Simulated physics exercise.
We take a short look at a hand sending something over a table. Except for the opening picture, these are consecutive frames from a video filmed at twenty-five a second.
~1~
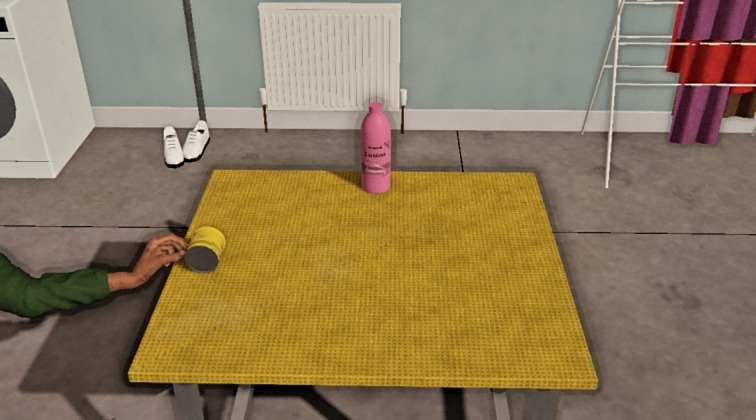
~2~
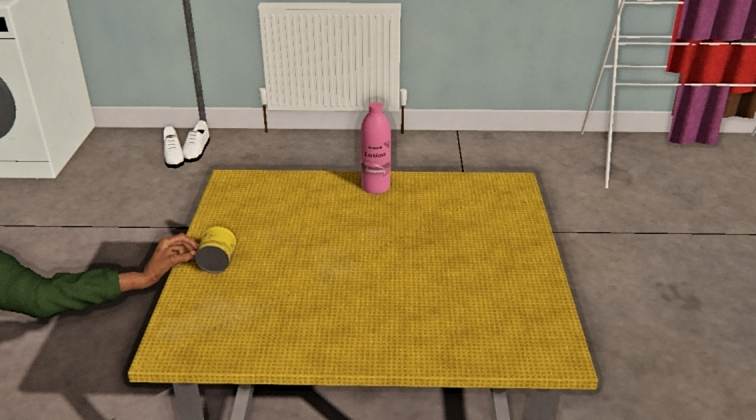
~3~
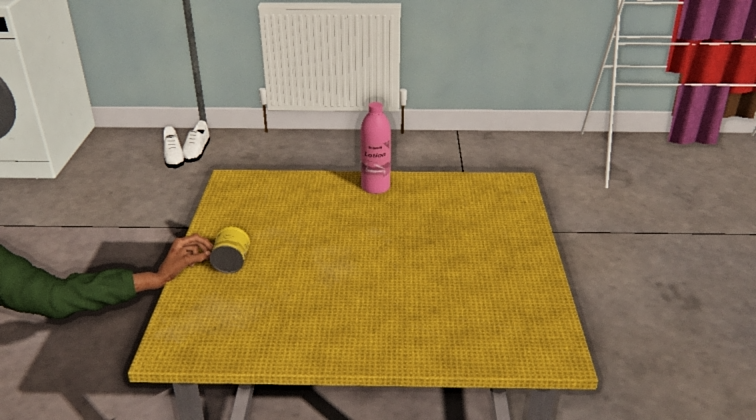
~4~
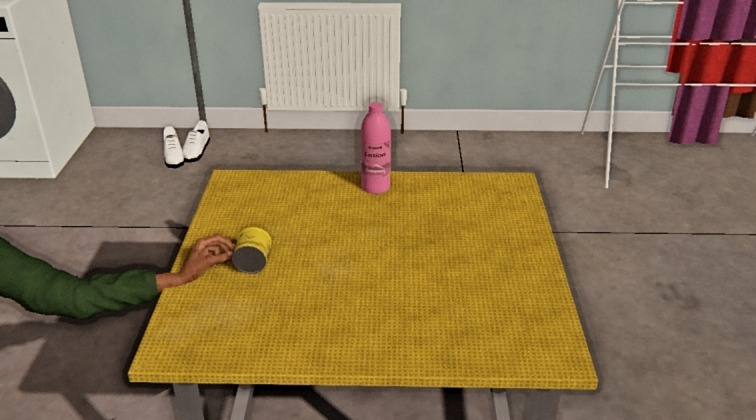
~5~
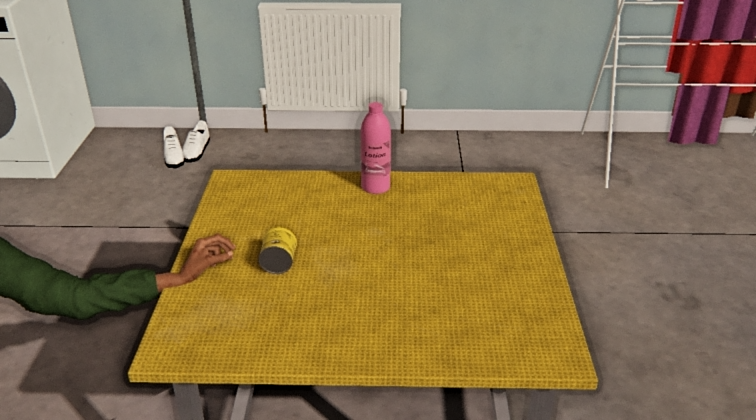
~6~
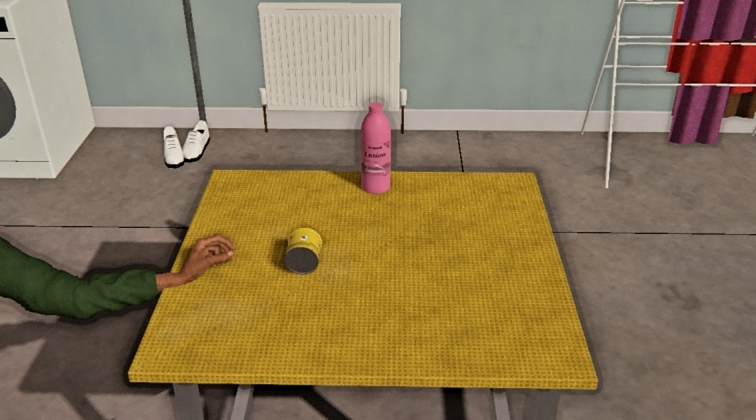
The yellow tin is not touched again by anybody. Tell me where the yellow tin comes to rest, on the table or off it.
Okay, so it manages to leave the table.
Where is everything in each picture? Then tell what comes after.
The first picture shows under the hand; yellow tin (205, 250).
The second picture shows under the hand; yellow tin (216, 250).
The third picture shows under the hand; yellow tin (230, 250).
The fourth picture shows yellow tin (252, 251).
The fifth picture shows yellow tin (278, 251) moved about its own width.
The sixth picture shows yellow tin (304, 251) moved about its own width.
Then, 0.20 s later than the last frame, yellow tin moved well along near (429, 253).
Then, 0.50 s later than the last frame, yellow tin now off the table.
Then, 0.90 s later than the last frame, things are still on the move.
When it is over, off the table, yellow tin.
